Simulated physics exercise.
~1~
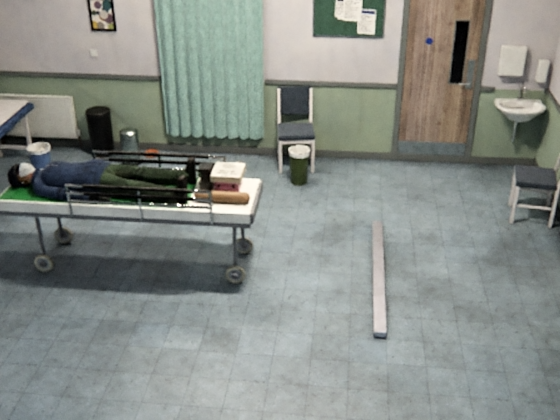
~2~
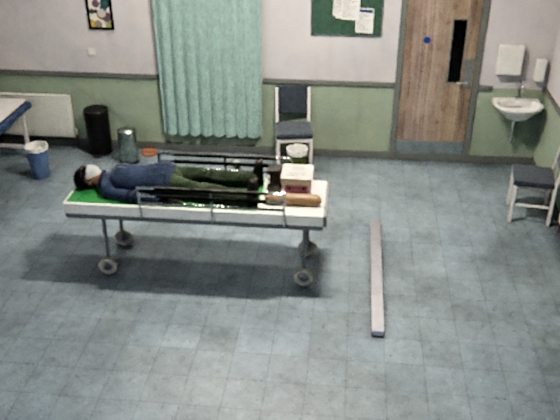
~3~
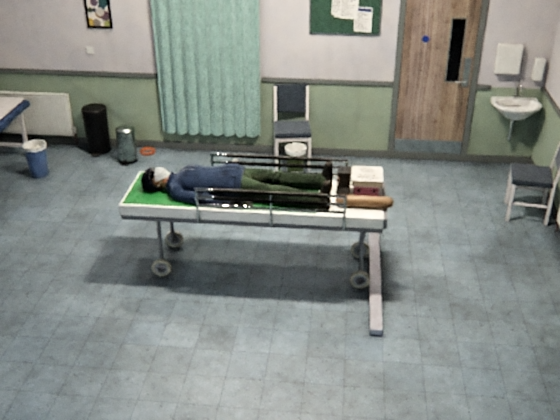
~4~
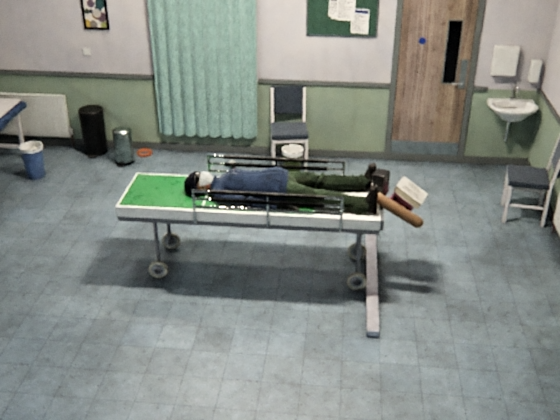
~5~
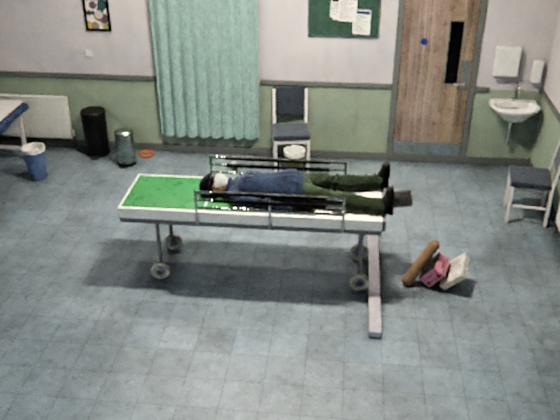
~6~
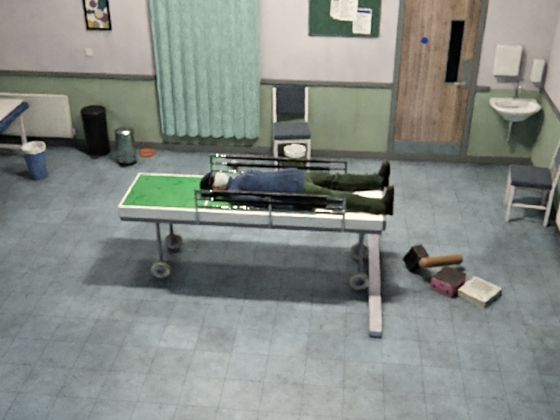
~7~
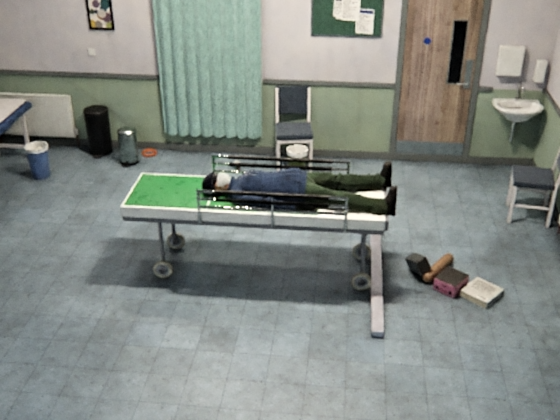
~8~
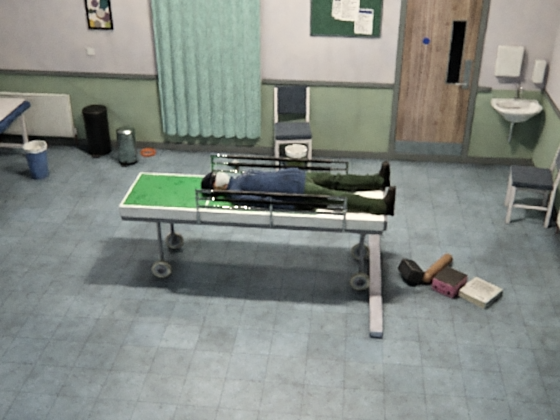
A person lay on a wheeled stretcher that rolled right and stopped dead at a sill, sliding feet-first along it and staying aboard while the brown bottle, white folder, pink case and black pump all tumbled off onto the floor.
